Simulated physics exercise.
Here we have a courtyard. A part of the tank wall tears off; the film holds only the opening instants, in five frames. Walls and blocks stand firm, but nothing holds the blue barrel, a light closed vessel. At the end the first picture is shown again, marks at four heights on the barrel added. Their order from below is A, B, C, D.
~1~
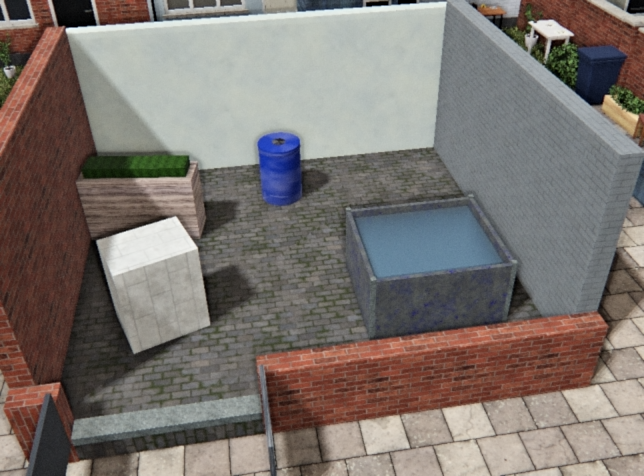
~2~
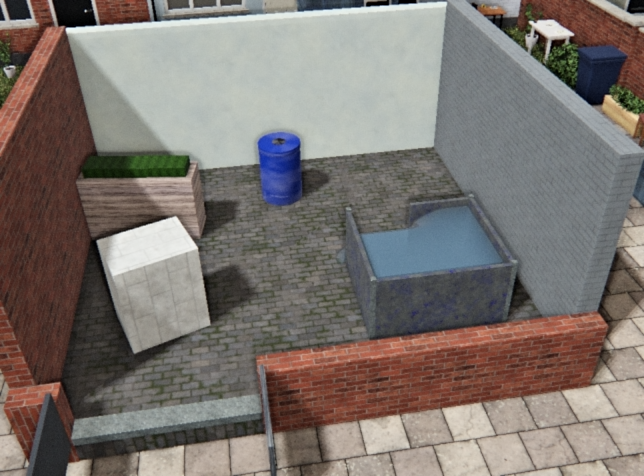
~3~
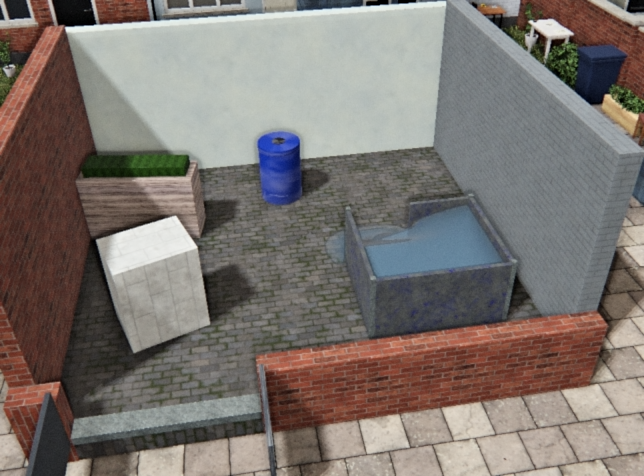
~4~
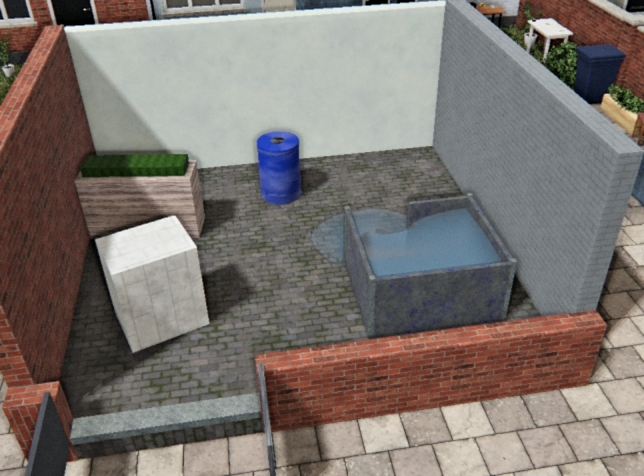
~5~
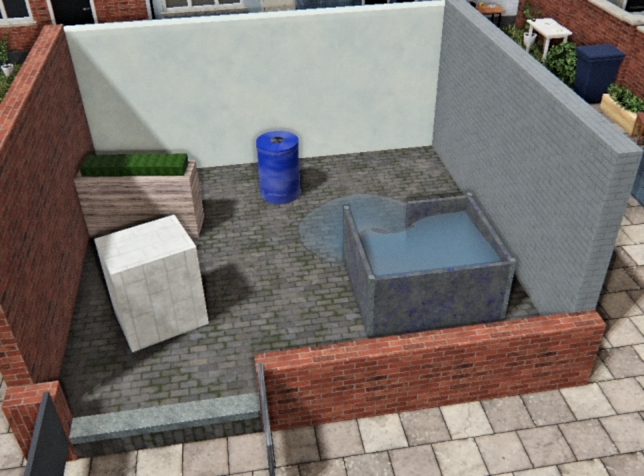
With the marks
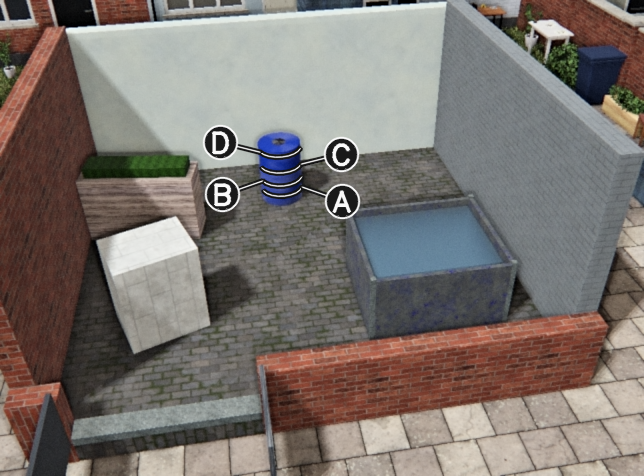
A walled courtyard with dark paving is seen from above, from a camera that stays still. A white block and a wooden planter topped with green stand at left, a blue barrel near the pale back wall, and a grey tank full of water at right. A gap opens at the tank's far left corner, and water pours out, spreading leftward and towards the barrel, which barely shifts left.
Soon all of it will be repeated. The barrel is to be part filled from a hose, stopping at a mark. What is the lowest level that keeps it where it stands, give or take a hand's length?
It is B.
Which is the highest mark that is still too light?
Here it is mark A.
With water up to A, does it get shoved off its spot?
Yes, it does.
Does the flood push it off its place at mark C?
No, not at all.
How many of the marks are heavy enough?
Three.
In white, A at (284, 196); B at (283, 185); C at (282, 172); D at (281, 157); from the bottom up A, B, C, D.
With A, it is pushed about its own width away.
With B, it does not move.
With C, it does not move.
With D, it does not move.
